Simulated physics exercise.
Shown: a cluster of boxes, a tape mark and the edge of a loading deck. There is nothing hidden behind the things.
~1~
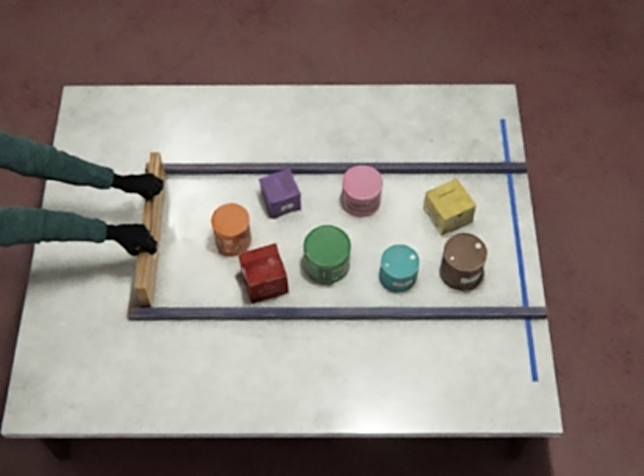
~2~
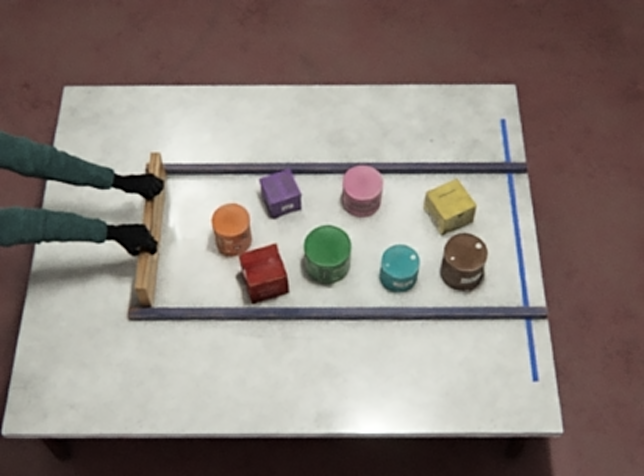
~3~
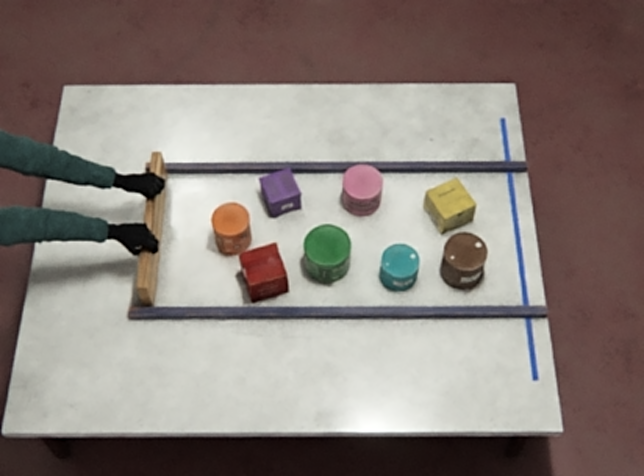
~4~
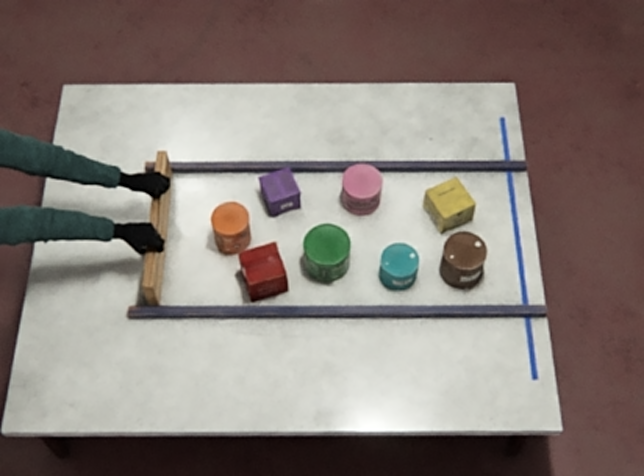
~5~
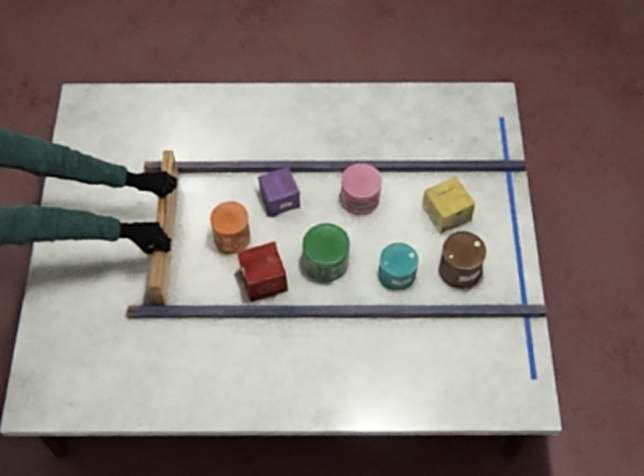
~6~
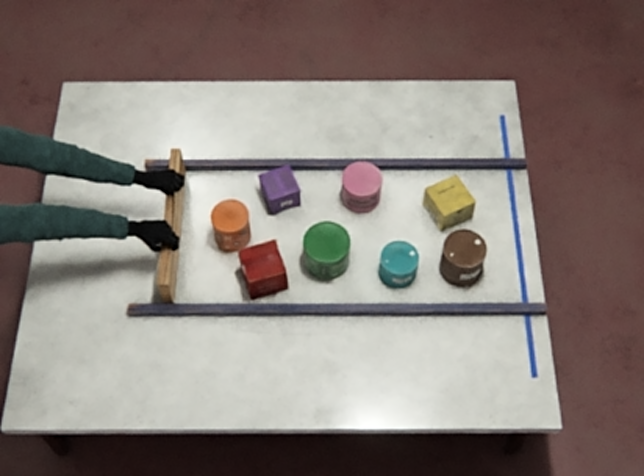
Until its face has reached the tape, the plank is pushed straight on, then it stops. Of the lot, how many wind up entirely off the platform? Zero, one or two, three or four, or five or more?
When it halts, more than four of them have come off.
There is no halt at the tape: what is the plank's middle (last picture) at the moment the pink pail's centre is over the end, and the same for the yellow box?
Approx. (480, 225) for the first, approx. (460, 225) for the second.
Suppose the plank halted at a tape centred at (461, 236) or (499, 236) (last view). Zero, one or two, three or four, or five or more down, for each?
Either one or two; five or over.
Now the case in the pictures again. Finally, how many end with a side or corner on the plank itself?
Total: 1.
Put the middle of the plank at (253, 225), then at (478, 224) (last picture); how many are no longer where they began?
So far 2, and 8 at the second.
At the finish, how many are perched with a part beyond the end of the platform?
My count gives 2.
Early on, none off yet; brown canister at rest near (462, 258); yellow box at rest near (449, 203); turquoise canister at rest near (399, 264).
A while later, none off yet; brown canister travelled about its own width near (502, 261); yellow box travelled about its own width near (481, 213); turquoise canister travelled well along near (468, 283).
Finally, the number that fall off is five or more; lost, red box, green pail, pink pail, turquoise canister, yellow box and brown canister.
